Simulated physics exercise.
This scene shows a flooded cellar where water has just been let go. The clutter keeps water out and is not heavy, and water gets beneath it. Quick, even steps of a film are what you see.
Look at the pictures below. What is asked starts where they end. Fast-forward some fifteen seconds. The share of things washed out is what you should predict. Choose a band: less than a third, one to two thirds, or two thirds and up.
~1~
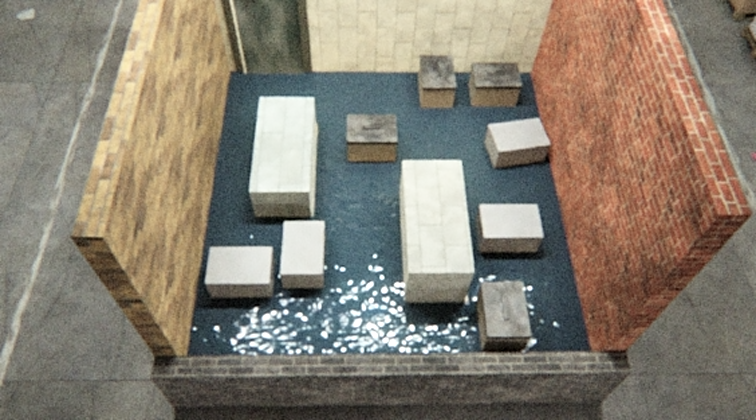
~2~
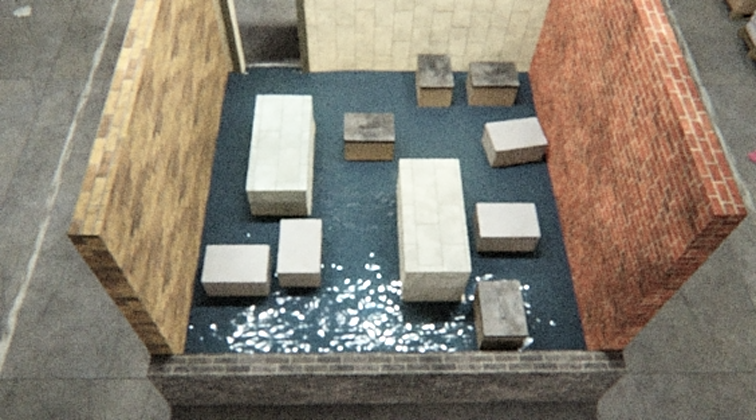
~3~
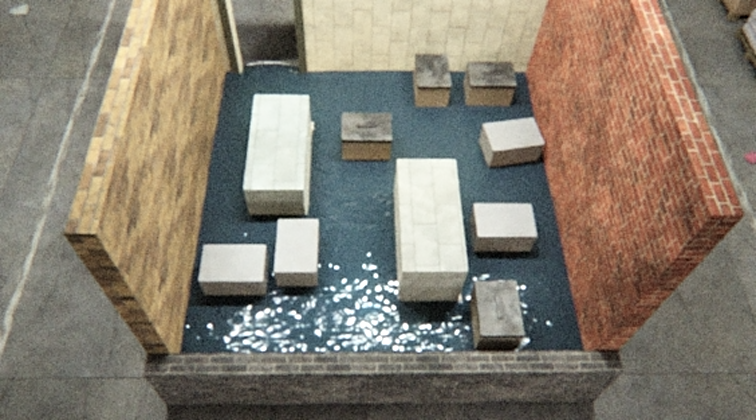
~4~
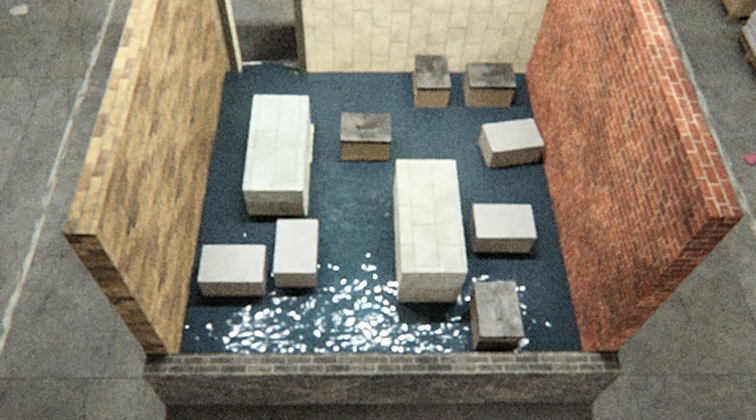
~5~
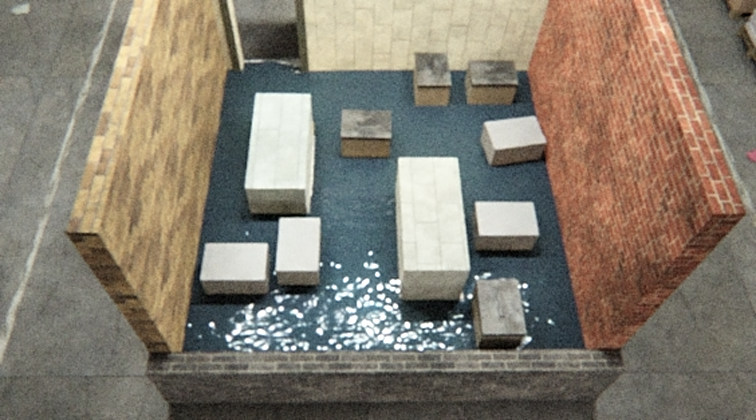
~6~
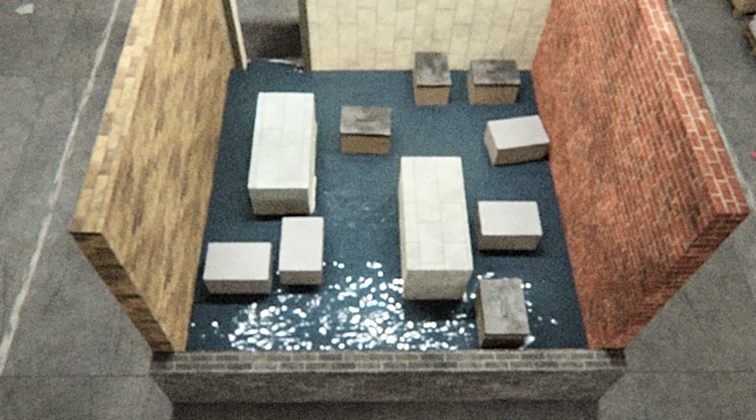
Less than a third.
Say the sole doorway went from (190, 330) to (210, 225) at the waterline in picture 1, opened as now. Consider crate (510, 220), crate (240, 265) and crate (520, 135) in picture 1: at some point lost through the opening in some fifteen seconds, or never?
Lab log - 1: Retained; 2: Escaped; 3: Retained.
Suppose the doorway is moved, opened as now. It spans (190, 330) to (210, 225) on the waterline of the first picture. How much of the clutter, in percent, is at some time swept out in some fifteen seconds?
Roughly 50 in a hundred.
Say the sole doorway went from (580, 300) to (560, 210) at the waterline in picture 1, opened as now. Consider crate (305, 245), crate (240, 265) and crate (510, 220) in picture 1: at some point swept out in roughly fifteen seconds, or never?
Taking them in turn, the first is held back, the second is held back and the third is flushed away.
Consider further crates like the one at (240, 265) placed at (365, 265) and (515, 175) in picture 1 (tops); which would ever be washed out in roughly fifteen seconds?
Result, in order - stuck, stuck.
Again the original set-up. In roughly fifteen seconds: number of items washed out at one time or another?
That adds up to 2.
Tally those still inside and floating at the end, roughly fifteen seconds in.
My count is 6.
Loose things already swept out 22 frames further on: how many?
I make it 2.
A moment on, 0 of 8 are out; 8 afloat.
Next, 1 of 8 are out; 7 afloat.
Later, 2 of 8 are out; 6 afloat.
In the end, 2 of 8 are out; 6 afloat.
